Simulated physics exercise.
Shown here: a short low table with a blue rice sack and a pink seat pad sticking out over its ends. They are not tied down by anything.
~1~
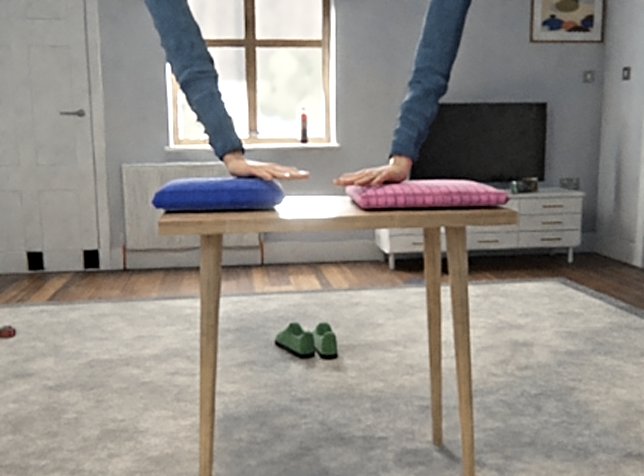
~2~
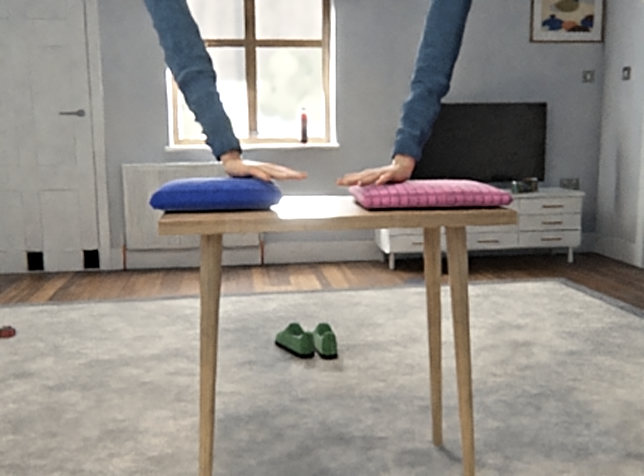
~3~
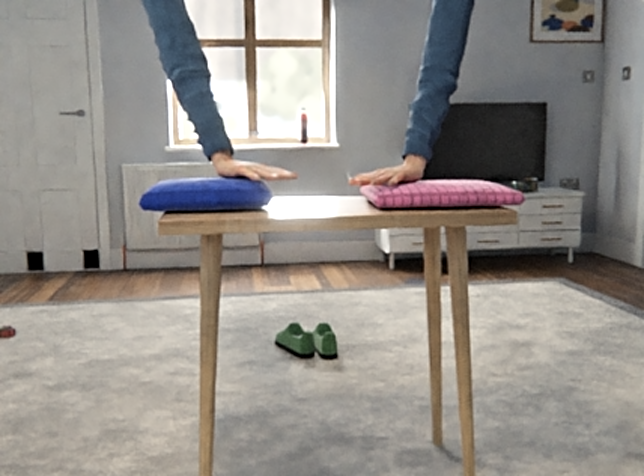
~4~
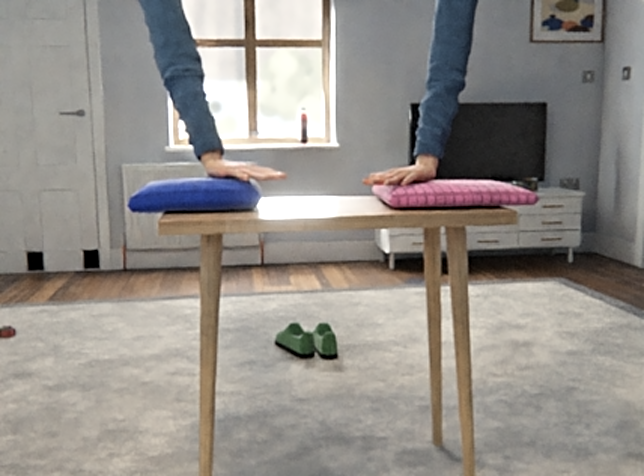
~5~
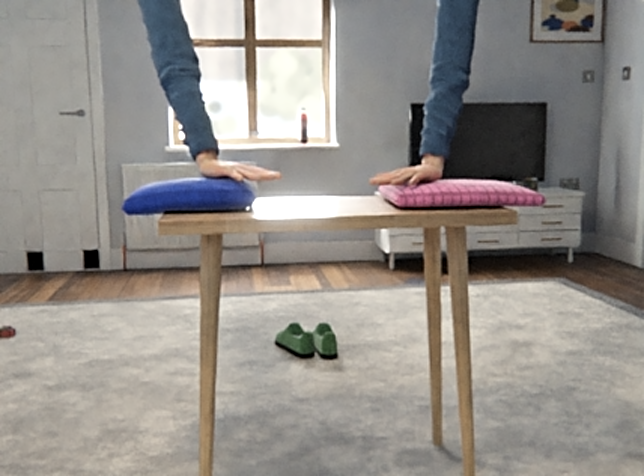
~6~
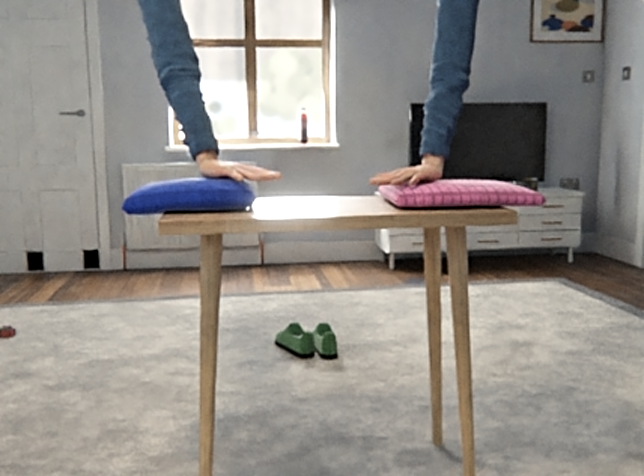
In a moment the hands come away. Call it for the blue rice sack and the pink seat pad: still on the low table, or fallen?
Blue rice sack: Still on, pink seat pad: Still on.
Then, 0.42 s past the final frame, rice sack unmoved; seat pad unmoved.
When it is over, rice sack unmoved; seat pad unmoved. The blue rice sack holds its place and the pink seat pad stays up there.
